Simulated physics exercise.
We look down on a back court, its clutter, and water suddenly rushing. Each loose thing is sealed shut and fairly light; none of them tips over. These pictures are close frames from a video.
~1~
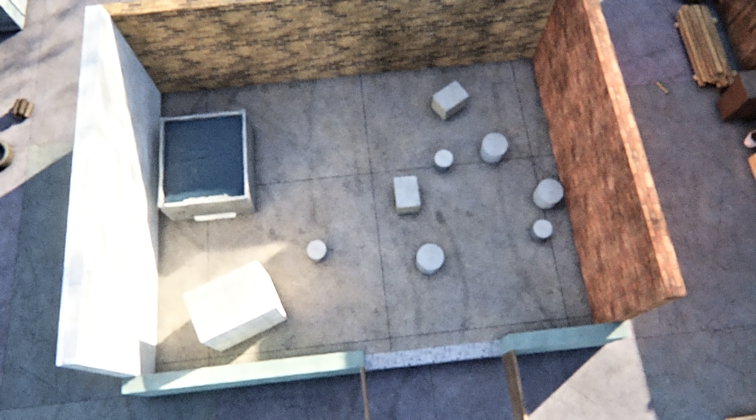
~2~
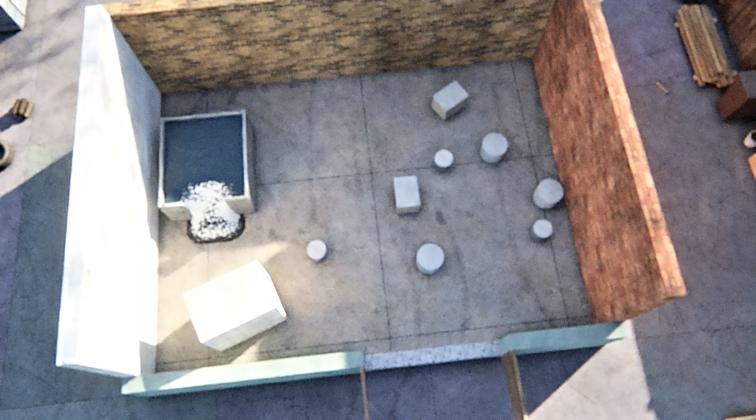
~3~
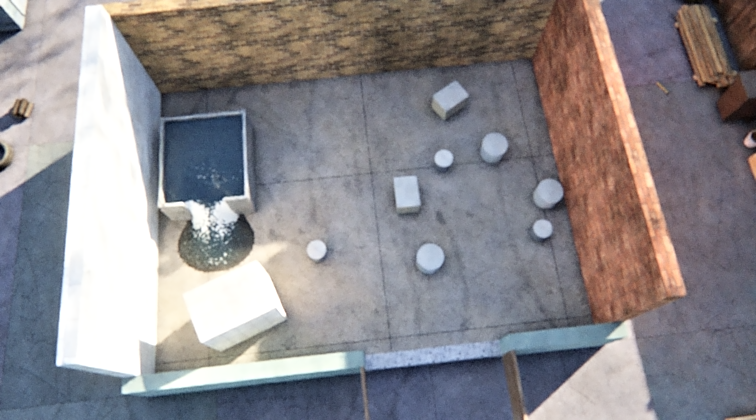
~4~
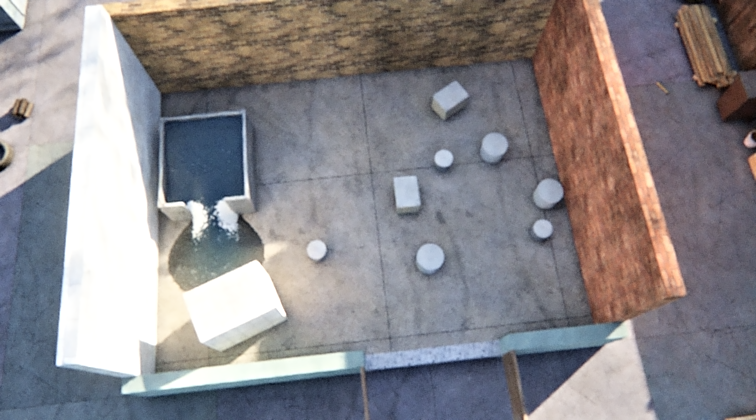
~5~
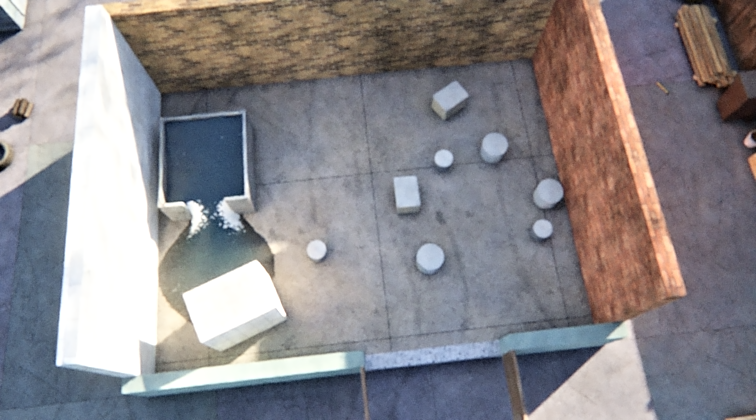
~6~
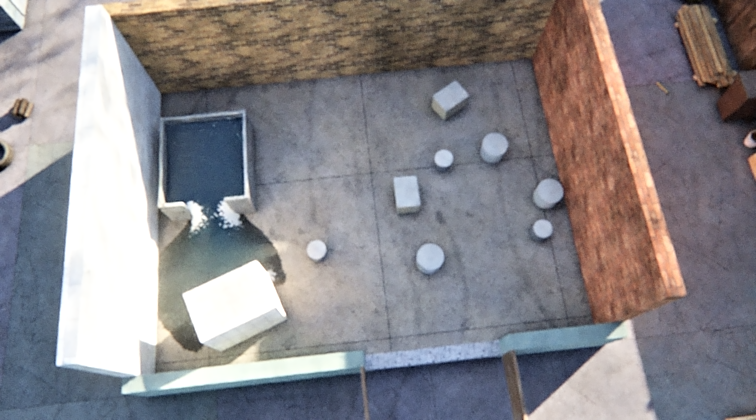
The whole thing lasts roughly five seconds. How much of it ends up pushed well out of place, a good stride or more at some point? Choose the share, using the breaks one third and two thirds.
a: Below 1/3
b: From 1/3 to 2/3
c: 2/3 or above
(a) Below 1/3.
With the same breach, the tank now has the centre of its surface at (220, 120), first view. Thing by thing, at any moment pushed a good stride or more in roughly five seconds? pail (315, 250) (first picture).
It covered that distance.
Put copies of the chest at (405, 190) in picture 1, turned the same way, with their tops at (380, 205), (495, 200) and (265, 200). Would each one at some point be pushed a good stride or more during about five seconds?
Going by the order given: Stays in place, stays in place, stays in place.
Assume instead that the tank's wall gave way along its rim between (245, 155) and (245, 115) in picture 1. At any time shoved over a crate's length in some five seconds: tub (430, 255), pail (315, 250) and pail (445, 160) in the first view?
The first: Never got that far; the second: Never got that far; the third: Got that far.
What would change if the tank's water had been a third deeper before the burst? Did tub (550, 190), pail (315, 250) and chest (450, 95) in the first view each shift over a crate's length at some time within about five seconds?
Taking them as listed, the first stopped before it, the second reached the mark and the third stopped before it.
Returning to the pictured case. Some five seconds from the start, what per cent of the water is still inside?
Estimate: About 98 %.
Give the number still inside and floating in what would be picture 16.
That comes out at 0.
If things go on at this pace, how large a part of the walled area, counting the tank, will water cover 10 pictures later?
My estimate is about 30 per cent.
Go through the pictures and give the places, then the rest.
In the first picture, a chest at (451, 95), on the bottom; a pail at (543, 228) rests on the ground; 0 of 8 have shifted.
In the second picture, a chest at (451, 95), on the bottom; a pail at (543, 228), on the bottom; 0 of 8 have shifted.
In the third picture, a chest at (451, 95) rests on the ground; a pail at (543, 228), on the bottom; 0 of 8 have shifted.
In the fourth picture, a chest at (451, 95), on the bottom; a pail at (543, 228) rests on the ground; 0 of 8 have shifted.
In the fifth picture, a chest at (451, 95) rests on the ground; a pail at (543, 228), on the bottom; 0 of 8 have shifted.
In the sixth picture, a chest at (451, 95), on the bottom; a pail at (543, 228) rests on the ground; 0 of 8 have shifted.
A moment on, 0 of 8 are well off their spots; 0 afloat.
Next, 1 of 8 are well off their spots; 0 afloat.
Later, 1 of 8 are well off their spots; 0 afloat.
In the end, 2 of 8 are well off their spots, and 2 have been at some point; 0 afloat.
